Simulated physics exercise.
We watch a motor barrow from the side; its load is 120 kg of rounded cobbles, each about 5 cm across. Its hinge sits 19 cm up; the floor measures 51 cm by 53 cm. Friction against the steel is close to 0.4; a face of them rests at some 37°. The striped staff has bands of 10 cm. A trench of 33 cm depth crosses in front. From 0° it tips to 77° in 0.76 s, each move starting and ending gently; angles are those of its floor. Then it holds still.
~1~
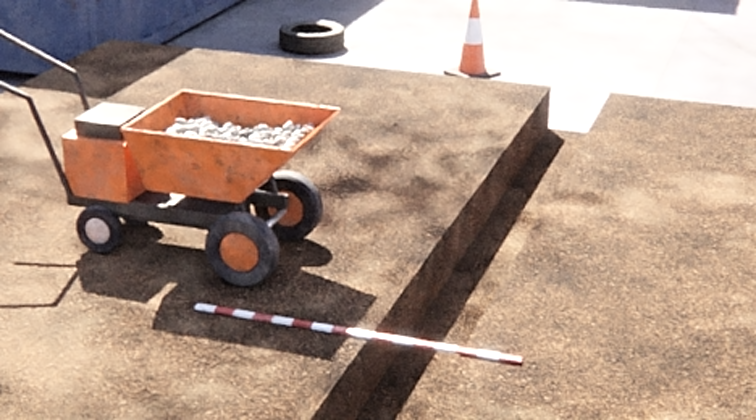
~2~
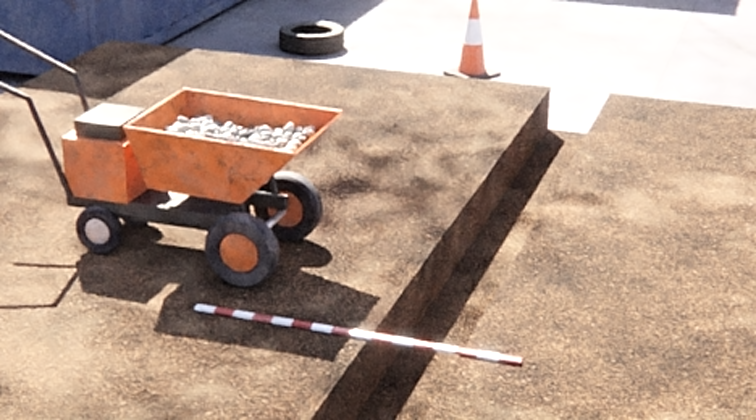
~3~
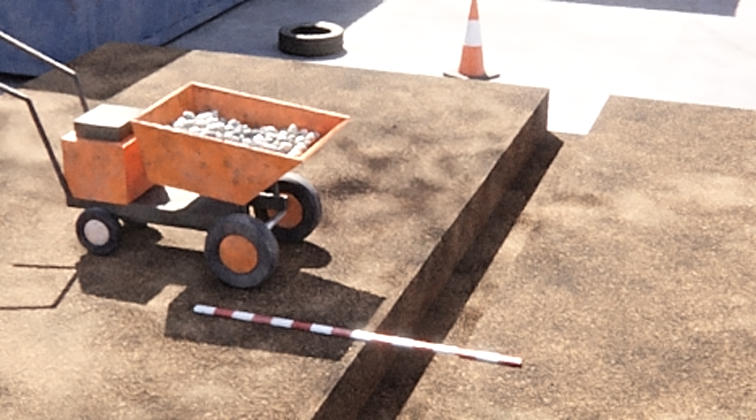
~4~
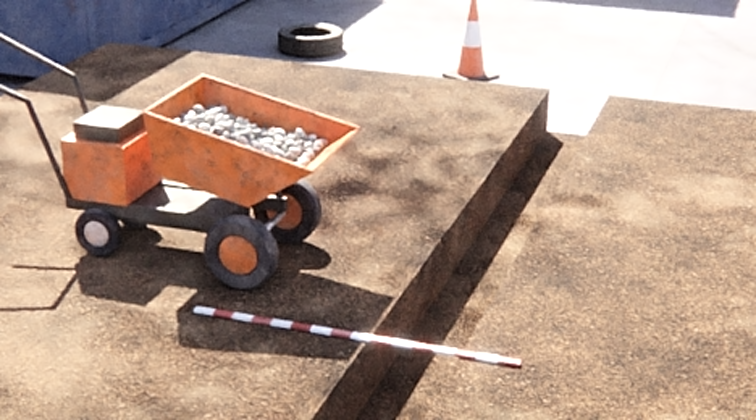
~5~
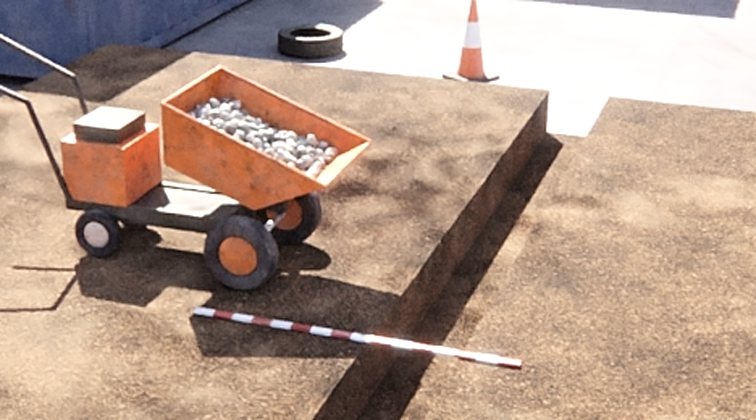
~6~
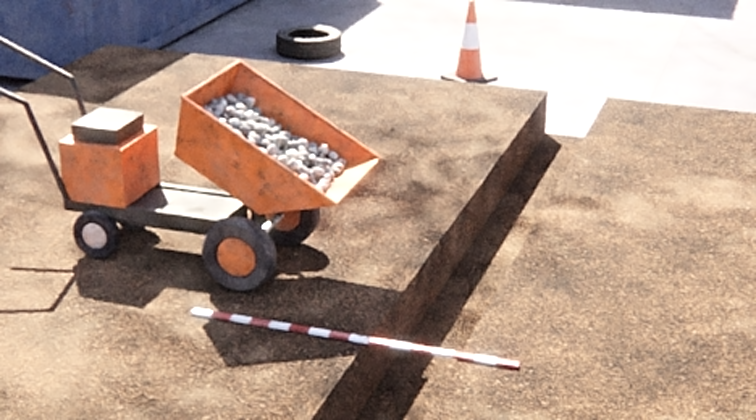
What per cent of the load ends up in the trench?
Roughly 66 per cent ends in the trench.
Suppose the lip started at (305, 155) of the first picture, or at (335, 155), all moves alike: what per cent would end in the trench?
Near 85 per cent from the first place, 100 from the second.
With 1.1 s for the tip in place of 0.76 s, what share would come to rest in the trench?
In that case some 60 per cent.
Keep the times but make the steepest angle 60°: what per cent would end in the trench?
It would be near 80 per cent.
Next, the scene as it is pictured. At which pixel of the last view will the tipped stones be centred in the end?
Their middle is at about (445, 341).
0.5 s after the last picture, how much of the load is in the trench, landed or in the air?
Some 20 per cent.
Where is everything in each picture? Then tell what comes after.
The skip is at 0°, its lip at (291, 151); the top of the load is at (238, 133), in the first frame.
The skip is at 2°, its lip at (294, 154); the top of the load is at (210, 128), in the second frame.
The skip is at 6°, its lip at (302, 161); the top of the load is at (203, 123), in the third frame.
Lip at (313, 172), floor tilted 12°, highest stones at (204, 117), in the fourth frame.
The skip is at 20°, its lip at (326, 186); the top of the load is at (214, 110), in the fifth frame.
Lip at (336, 204), floor tilted 29°, highest stones at (228, 104), in the sixth frame.
Then, 0.2 s after the last picture the floor is at 65°, 100 % in the skip; the foremost stones are at (362, 242).
Then, 0.5 s after the last picture the floor is at 77°, 73 % in the skip, 8 % short of the trench, 18 % in the trench; the foremost stones are at (456, 323).
Then, 0.9 s after the last picture the floor is at 77°, 32 % in the skip, 11 % short of the trench, 56 % in the trench; the foremost stones are at (483, 341).
Then, 2.8 s after the last picture the floor is at 77°, 23 % in the skip, 11 % short of the trench, 66 % in the trench; the foremost stones are at (483, 349).
